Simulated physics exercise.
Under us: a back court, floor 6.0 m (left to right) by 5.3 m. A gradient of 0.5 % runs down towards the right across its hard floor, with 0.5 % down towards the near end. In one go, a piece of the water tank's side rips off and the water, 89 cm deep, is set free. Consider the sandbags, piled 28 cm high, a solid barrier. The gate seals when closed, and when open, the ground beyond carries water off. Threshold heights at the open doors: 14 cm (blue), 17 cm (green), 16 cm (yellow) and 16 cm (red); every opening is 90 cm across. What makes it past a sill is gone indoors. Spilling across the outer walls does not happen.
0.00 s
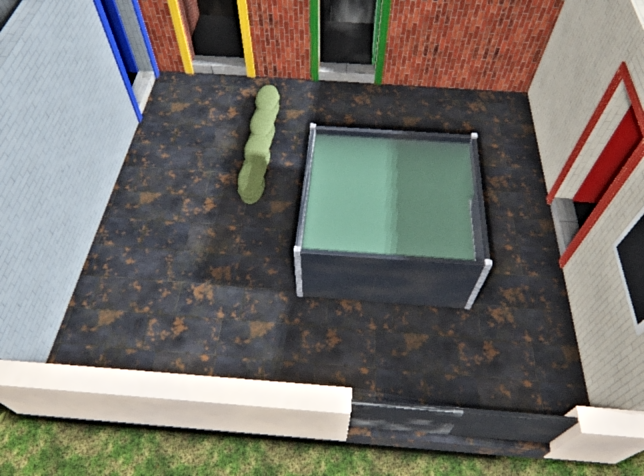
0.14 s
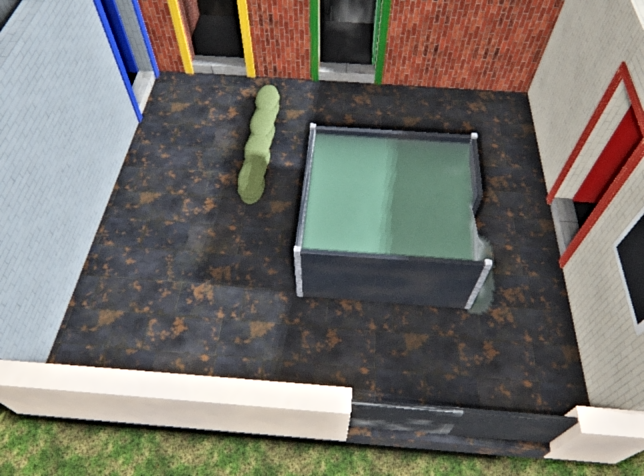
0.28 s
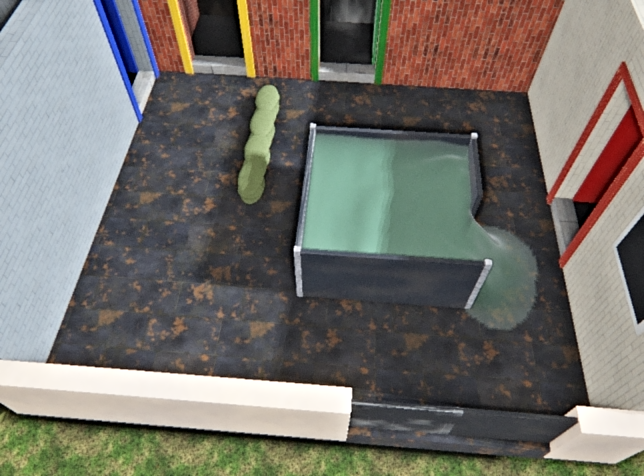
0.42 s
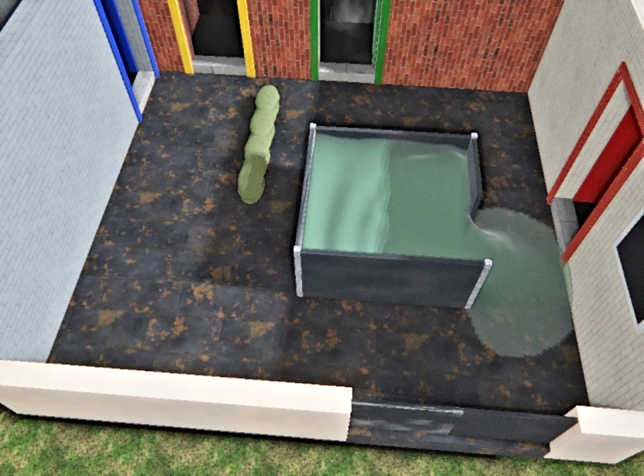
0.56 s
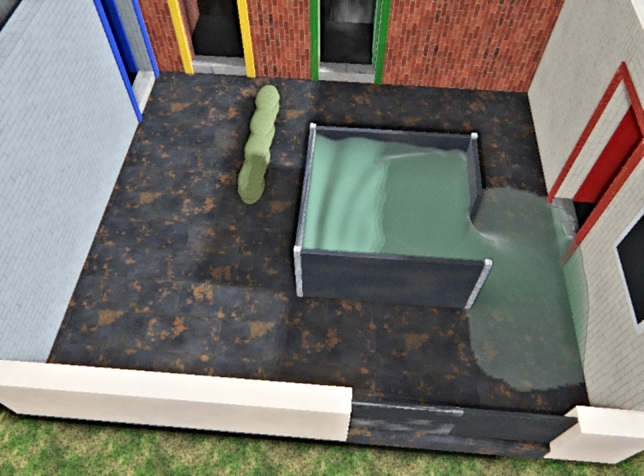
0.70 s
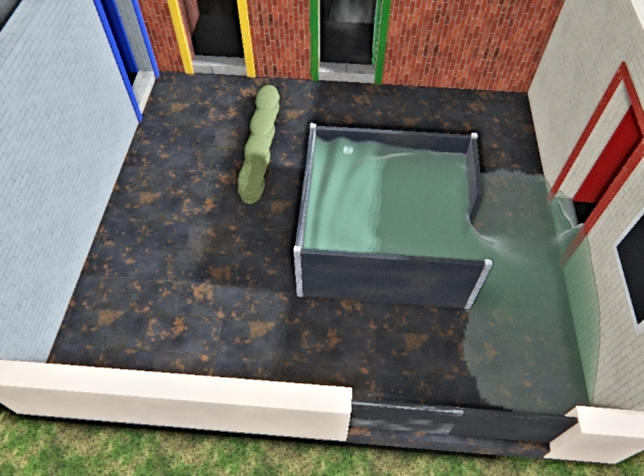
A water tank's right side rips open and green water spreads across the dark courtyard floor.
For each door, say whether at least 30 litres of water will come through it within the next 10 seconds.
As I see it, blue door: Short, green door: Short, yellow door: Short, red door: Surplus.
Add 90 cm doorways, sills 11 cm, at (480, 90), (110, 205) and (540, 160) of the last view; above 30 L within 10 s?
In that order: Over, under, not over.
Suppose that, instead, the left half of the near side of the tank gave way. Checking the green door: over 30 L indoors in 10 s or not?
Against the limit, green does not exceed it.
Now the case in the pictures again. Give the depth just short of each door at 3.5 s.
Blue 0 cm, green 7 cm, yellow 1 cm, red 23 cm.
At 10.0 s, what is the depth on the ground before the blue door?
Looks like about 12.5 cm at that spot.
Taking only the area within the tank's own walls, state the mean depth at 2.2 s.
Average depth: About 46 cm.
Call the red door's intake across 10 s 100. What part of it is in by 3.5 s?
By then it's near 90% of the total.
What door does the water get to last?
Result: Blue door.
After 1.4 s water covers 20 % of the floor and is deepest (76 cm) near (588, 414); blue door not reached, green door not reached, yellow door not reached, red door 35 cm at the sill, 65 L in.
After 2.2 s water covers 40 % of the floor and is deepest (53 cm) near (588, 414); blue door not reached, green door not reached, yellow door not reached, red door 30 cm at the sill, 152 L in.
After 3.5 s water covers 70 % of the floor and is deepest (34 cm) near (591, 431); blue door not reached, green door 7 cm at the sill, 0 L in, yellow door 1 cm at the sill, 0 L in, red door 23 cm at the sill, 212 L in.
After 6.0 s water covers 95 % of the floor and is deepest (22 cm) near (591, 431); blue door 13 cm at the sill, 0 L in, green door 6 cm at the sill, 0 L in, yellow door 8 cm at the sill, 0 L in, red door 14 cm at the sill, 238 L in.
After 10.0 s water covers 95 % of the floor and is deepest (16 cm) near (133, 174); blue door 12 cm at the sill, 7 L in, green door 11 cm at the sill, 0 L in, yellow door 12 cm at the sill, 3 L in, red door 8 cm at the sill, 240 L in.
